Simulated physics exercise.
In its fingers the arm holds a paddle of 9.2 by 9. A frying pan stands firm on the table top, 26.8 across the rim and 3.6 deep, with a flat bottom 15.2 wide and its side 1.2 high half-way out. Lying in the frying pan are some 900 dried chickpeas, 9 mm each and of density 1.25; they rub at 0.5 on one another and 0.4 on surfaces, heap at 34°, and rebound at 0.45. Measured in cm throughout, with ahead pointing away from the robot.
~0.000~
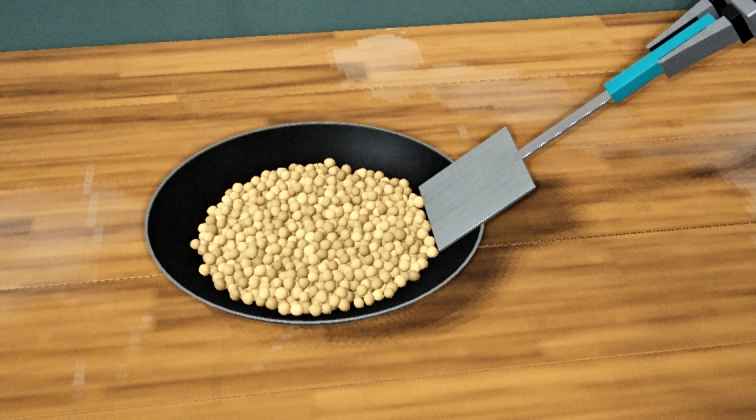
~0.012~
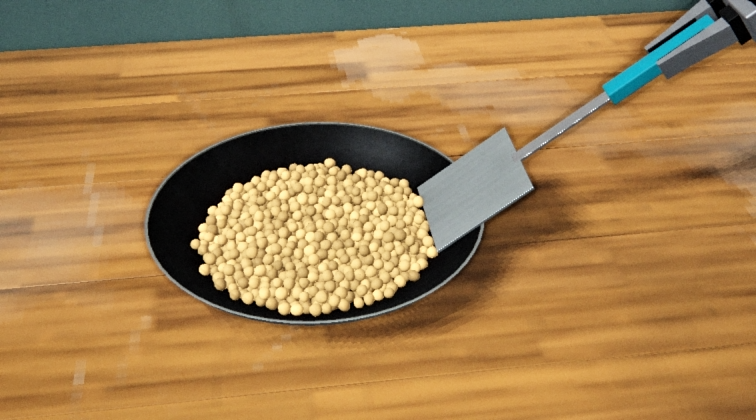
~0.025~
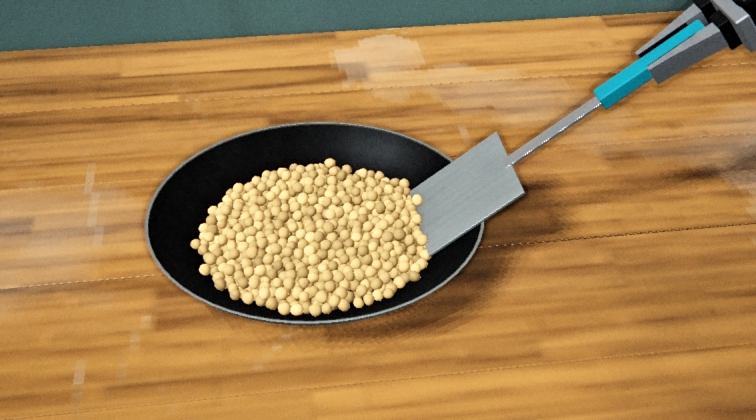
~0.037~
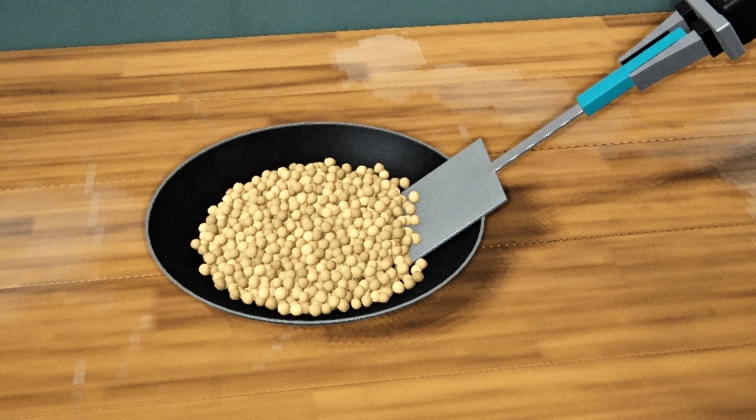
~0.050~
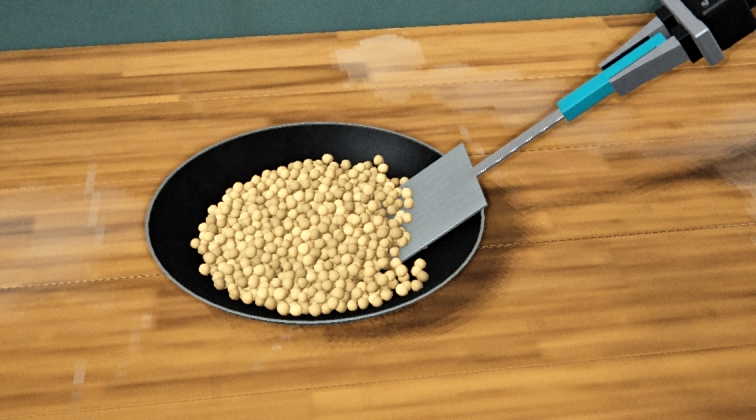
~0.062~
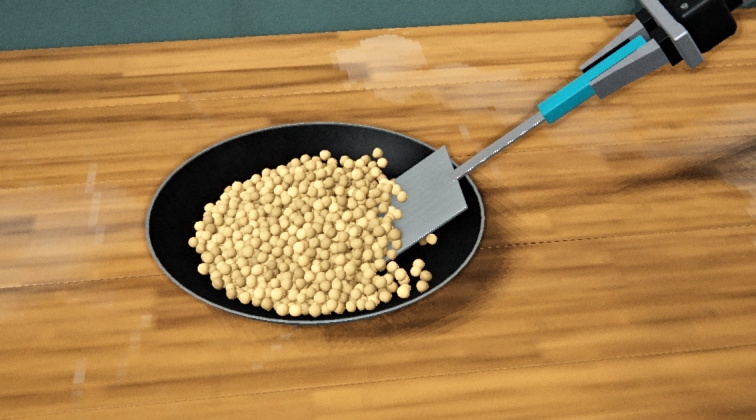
The footage shows a gripper holding a flat metal paddle at the right side of a black frying pan full of chickpeas on a wooden table, then sliding it slowly leftward into them, shifting some along its edge.
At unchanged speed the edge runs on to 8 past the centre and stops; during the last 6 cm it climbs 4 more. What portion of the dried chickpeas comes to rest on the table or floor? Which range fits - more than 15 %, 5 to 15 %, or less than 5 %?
The range that fits is more than 15 %.
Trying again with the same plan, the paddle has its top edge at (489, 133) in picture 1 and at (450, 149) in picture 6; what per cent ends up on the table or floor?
20 per cent.
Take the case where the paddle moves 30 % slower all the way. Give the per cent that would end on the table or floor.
Then roughly 25 percent.
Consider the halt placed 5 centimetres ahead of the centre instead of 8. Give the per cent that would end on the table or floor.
It would come to roughly 20 percent.
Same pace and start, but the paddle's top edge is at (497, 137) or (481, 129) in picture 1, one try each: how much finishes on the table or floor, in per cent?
I'd say near 35 per cent for the first and near 30 per cent for the second.
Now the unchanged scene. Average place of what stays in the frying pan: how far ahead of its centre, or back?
I'd put it at roughly 4.0 cm toward the front.
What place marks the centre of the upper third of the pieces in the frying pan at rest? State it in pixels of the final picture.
Somewhere around (218, 227) in the last picture.
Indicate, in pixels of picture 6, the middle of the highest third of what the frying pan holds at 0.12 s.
It is centred at roughly (286, 208).
By 0.09 s, sloping 37°, highest piece 9 above the table; 898 in the frying pan, 2 on the blade or in flight.
By 0.12 s, sloping 37°, highest piece 11 above the table; 895 in the frying pan, 5 on the blade or in flight.
By 0.34 s, sloping 37°, highest piece 14 above the table; 646 in the frying pan, 129 on the table or floor, 125 on the blade or in flight.
By 1.39 s, sloping 37°, highest piece 4 above the table; 645 in the frying pan, 255 on the table or floor.
Final count, 645 in the frying pan, 255 on the table or floor. That is 28 % on the table or floor.
